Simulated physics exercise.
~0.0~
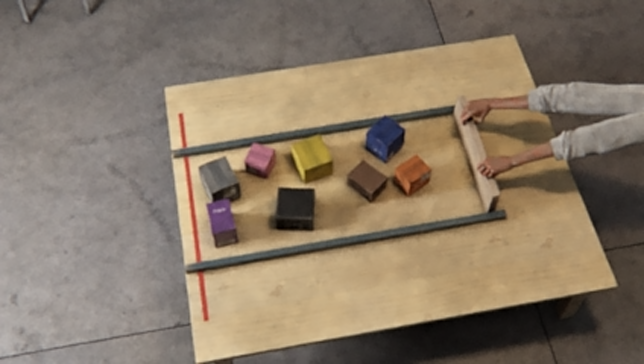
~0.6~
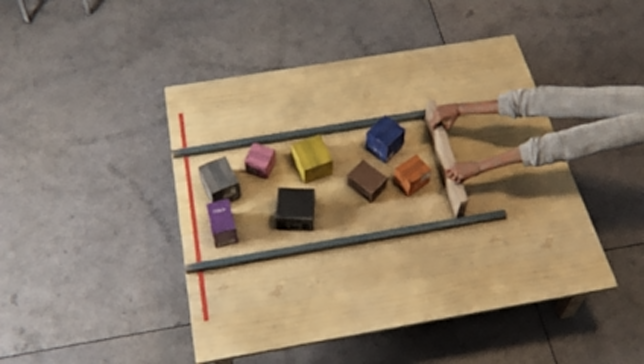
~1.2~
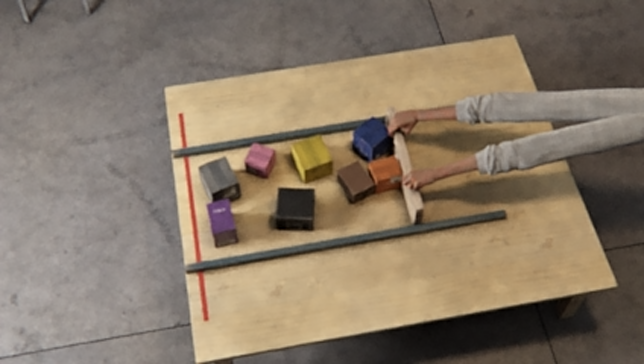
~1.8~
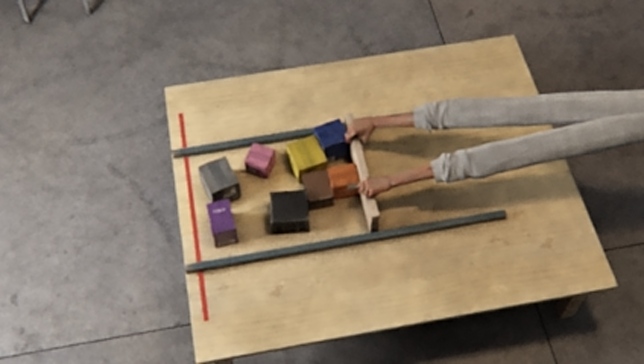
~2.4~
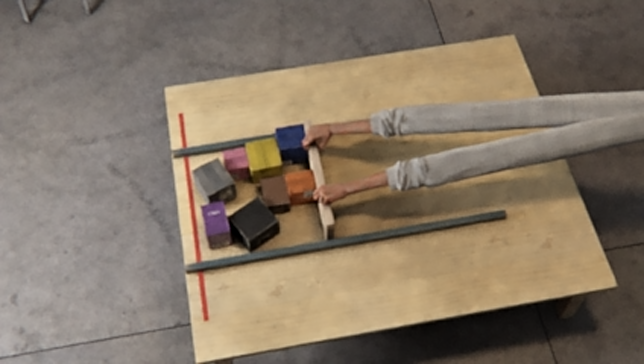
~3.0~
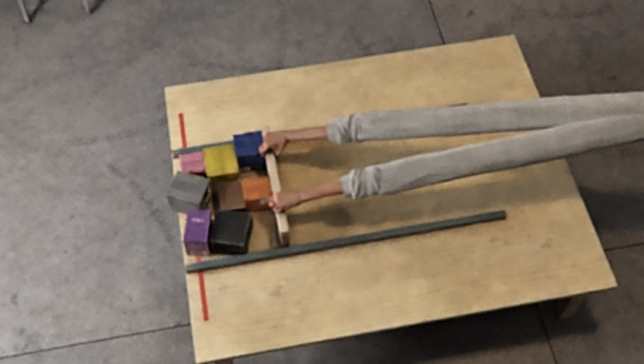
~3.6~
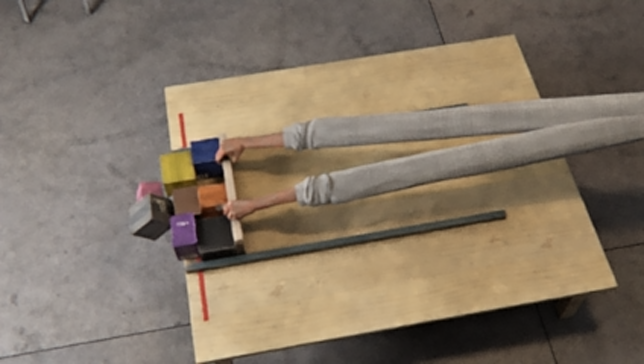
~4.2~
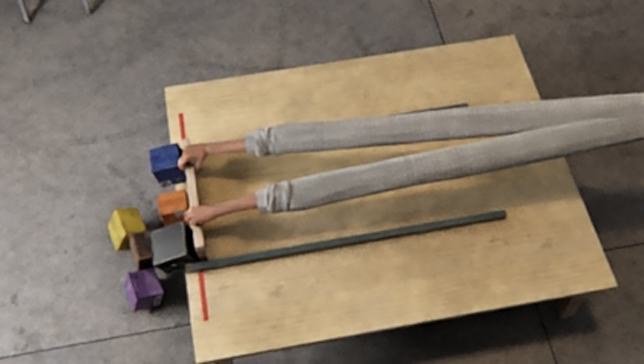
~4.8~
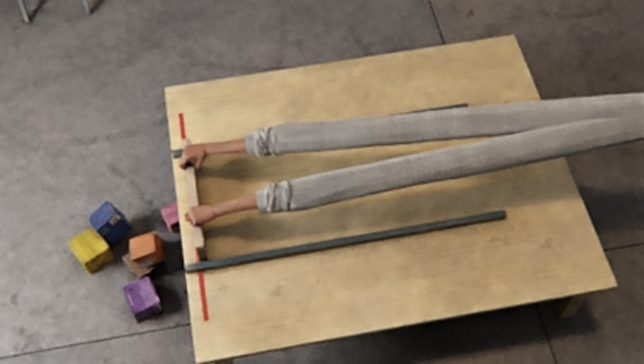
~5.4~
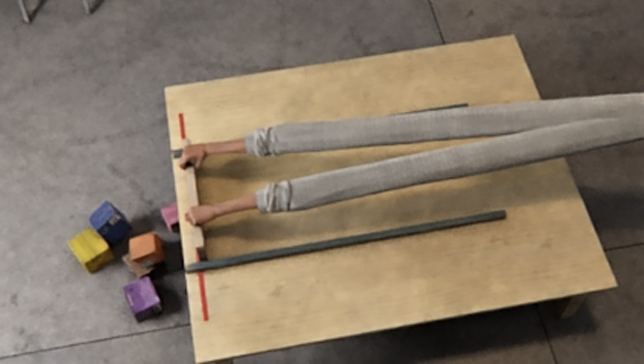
A wooden plank, pushed left by two hands between dark rails on a table, gathered a scatter of colorful boxes and shoved them all over the edge past the red tape, then stopped there, leaving them tumbled on the floor below.
